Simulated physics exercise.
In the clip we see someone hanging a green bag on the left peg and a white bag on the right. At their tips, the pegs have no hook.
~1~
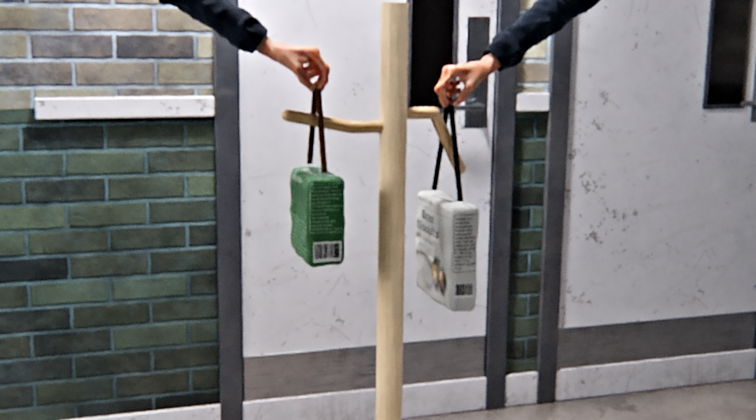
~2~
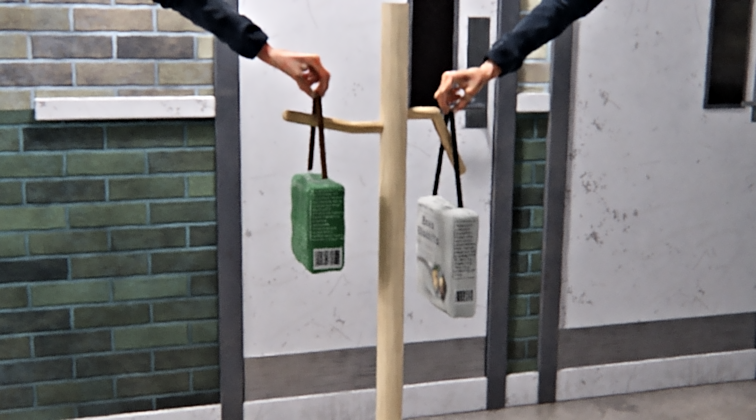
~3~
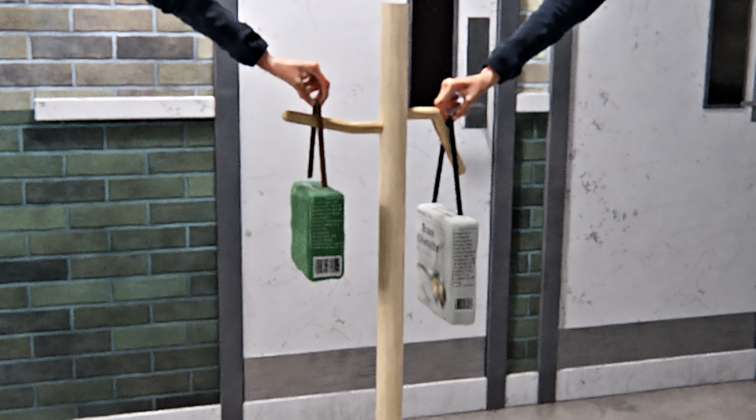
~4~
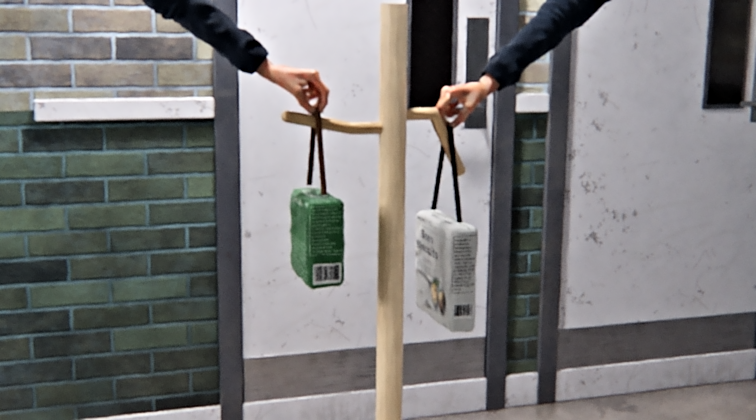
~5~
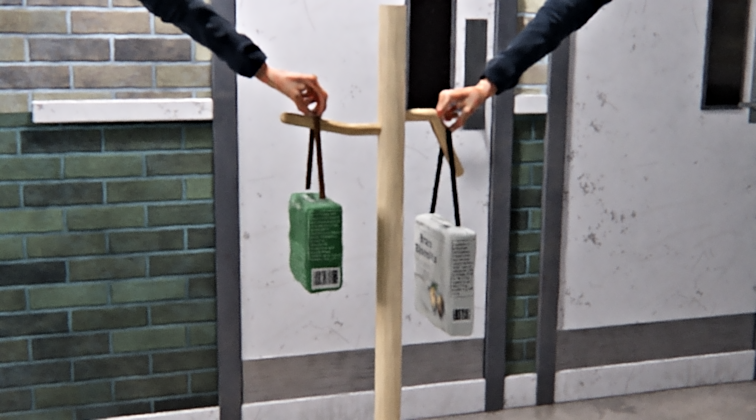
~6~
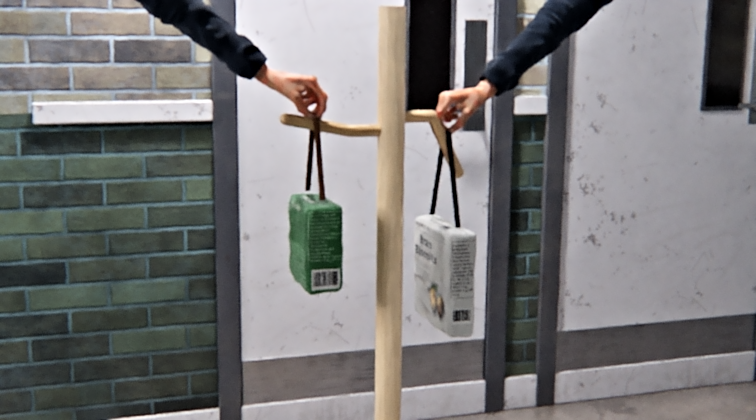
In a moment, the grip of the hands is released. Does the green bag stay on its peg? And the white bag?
The green bag - yes, it stays; the white bag - no, it falls.
Then, 0.44 s on from there, green bag still up near (317, 244); white bag on the floor.
Then, 0.82 s on from there, green bag still up near (319, 244); white bag on the floor.
In the end, green bag still up near (319, 244); white bag on the floor. The green bag remains on its peg and the white bag slips off its peg.
